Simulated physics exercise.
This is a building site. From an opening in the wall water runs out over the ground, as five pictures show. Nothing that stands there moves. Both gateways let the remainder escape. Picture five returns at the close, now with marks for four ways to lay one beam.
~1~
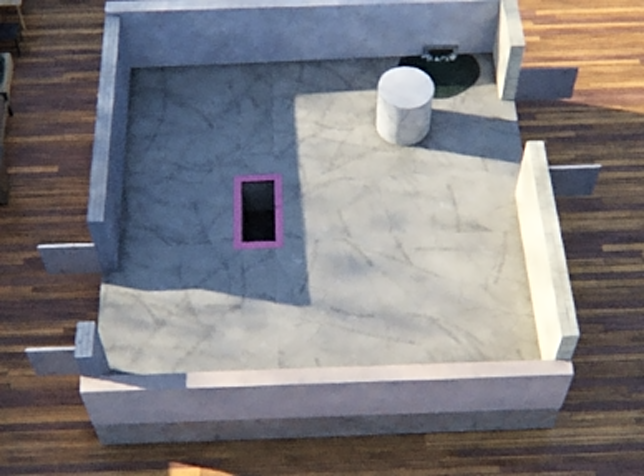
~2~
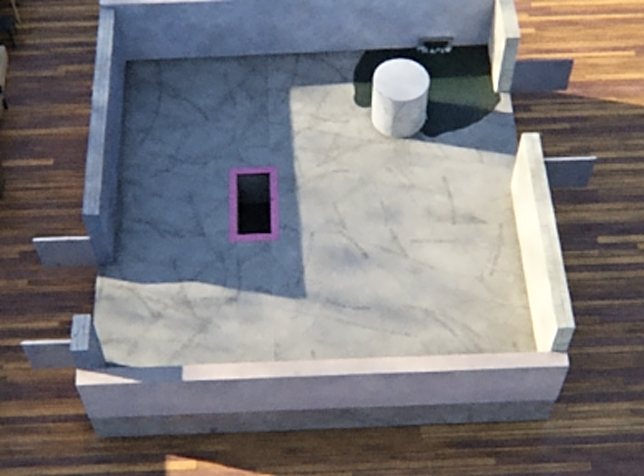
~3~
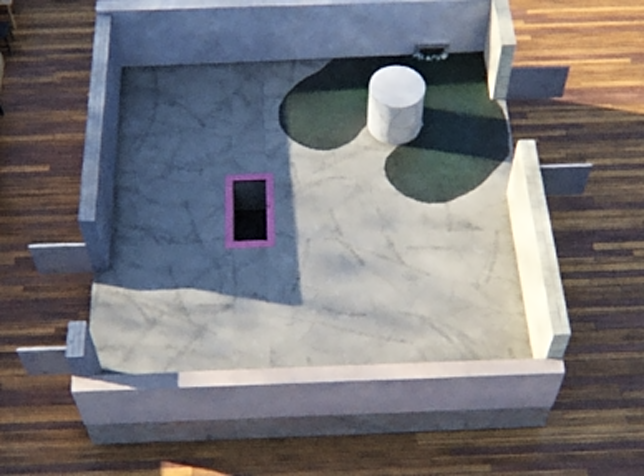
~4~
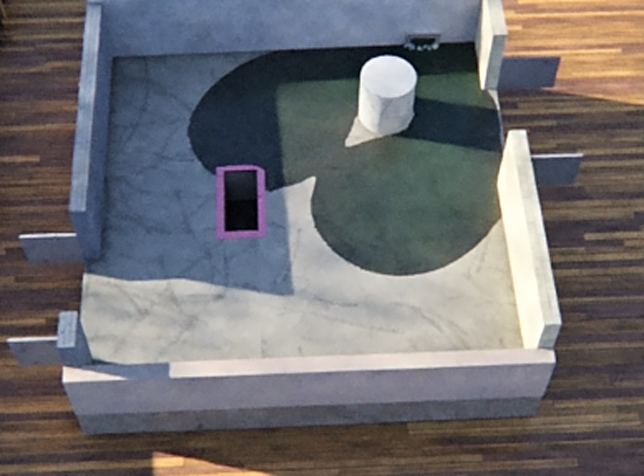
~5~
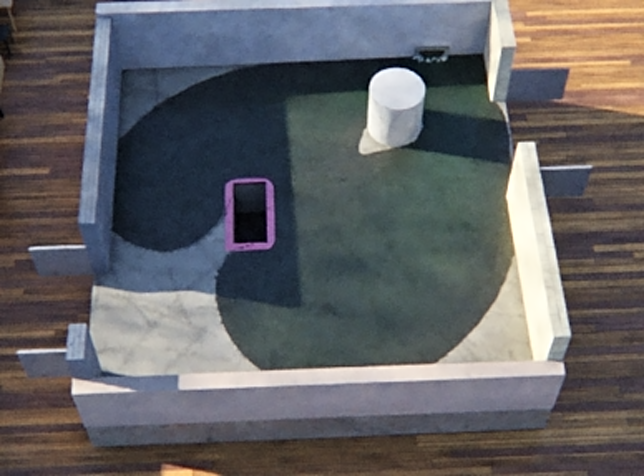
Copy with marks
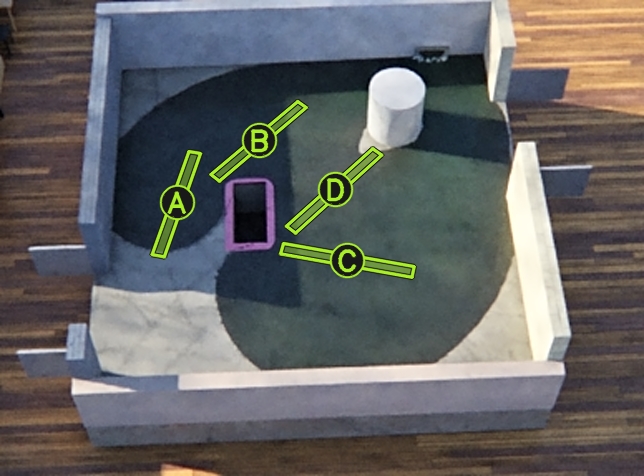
Dark green water spreading from the top right corner of a walled floor, passing around a white cylinder and reaching a pink-edged gully.
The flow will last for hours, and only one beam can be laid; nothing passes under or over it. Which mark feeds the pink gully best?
Spot C.
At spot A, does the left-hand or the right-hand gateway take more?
The left one.
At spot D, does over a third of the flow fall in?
No, it does not.
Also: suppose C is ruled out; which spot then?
B it is.
On the marked copy, A from (158, 255) to (194, 152); B from (215, 177) to (301, 104); C from (282, 248) to (413, 271); D from (291, 229) to (377, 151).
If A is chosen, about 16 % of the stream runs into the pink gully, about 84 % out by the gates.
If B is chosen, about 24 % of the stream runs into the pink gully, about 76 % out by the gates.
If C is chosen, about 44 % of the stream runs into the pink gully, about 56 % out by the gates.
If D is chosen, about 13 % of the stream runs into the pink gully, about 87 % out by the gates.
